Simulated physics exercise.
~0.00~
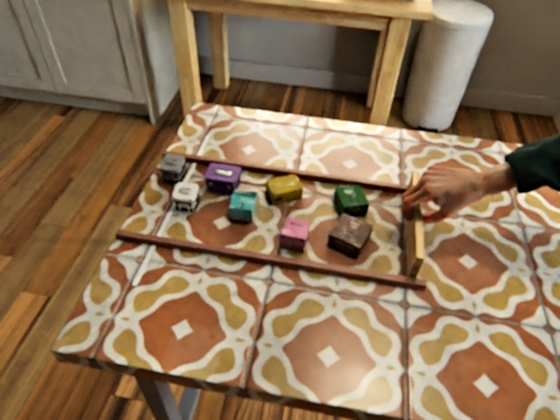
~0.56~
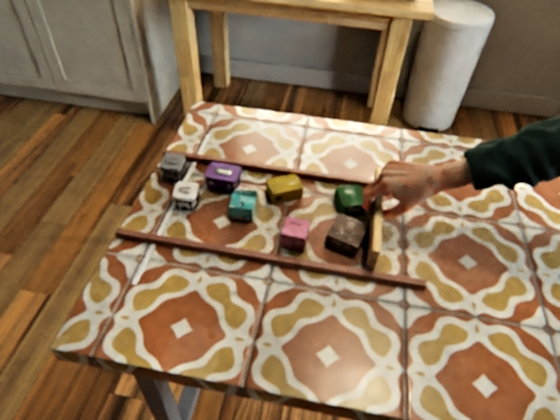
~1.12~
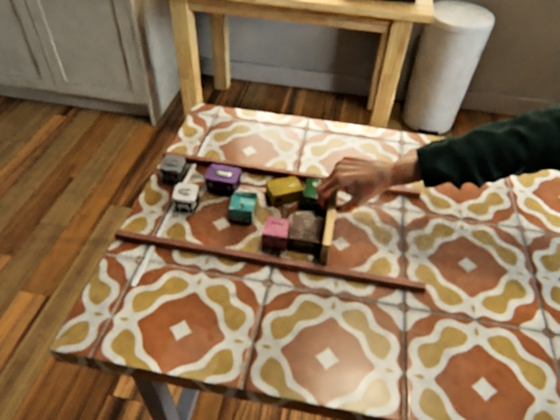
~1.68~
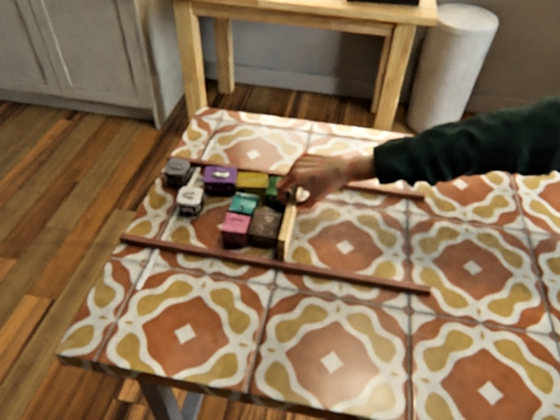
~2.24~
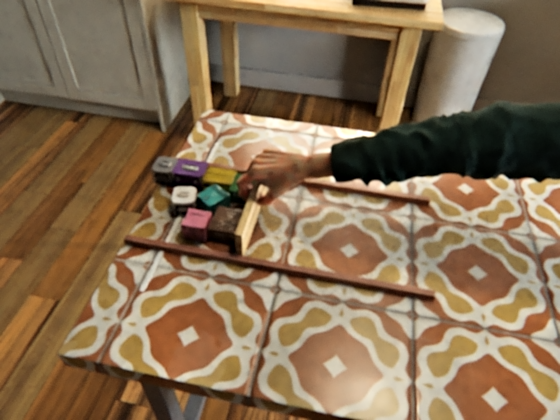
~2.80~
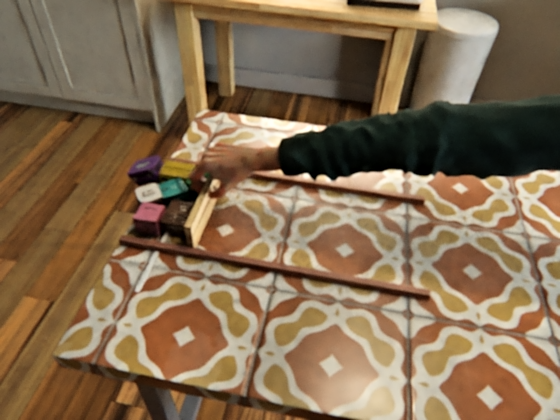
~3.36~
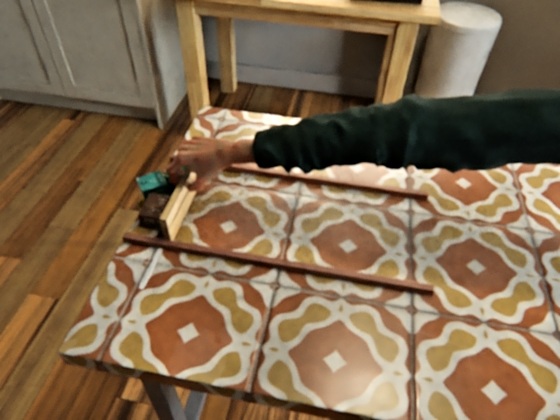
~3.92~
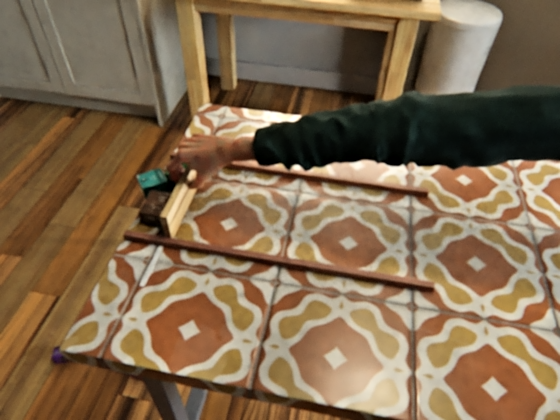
On a patterned tabletop, a hand pushes a board left, sweeping several small blocks off the edge.
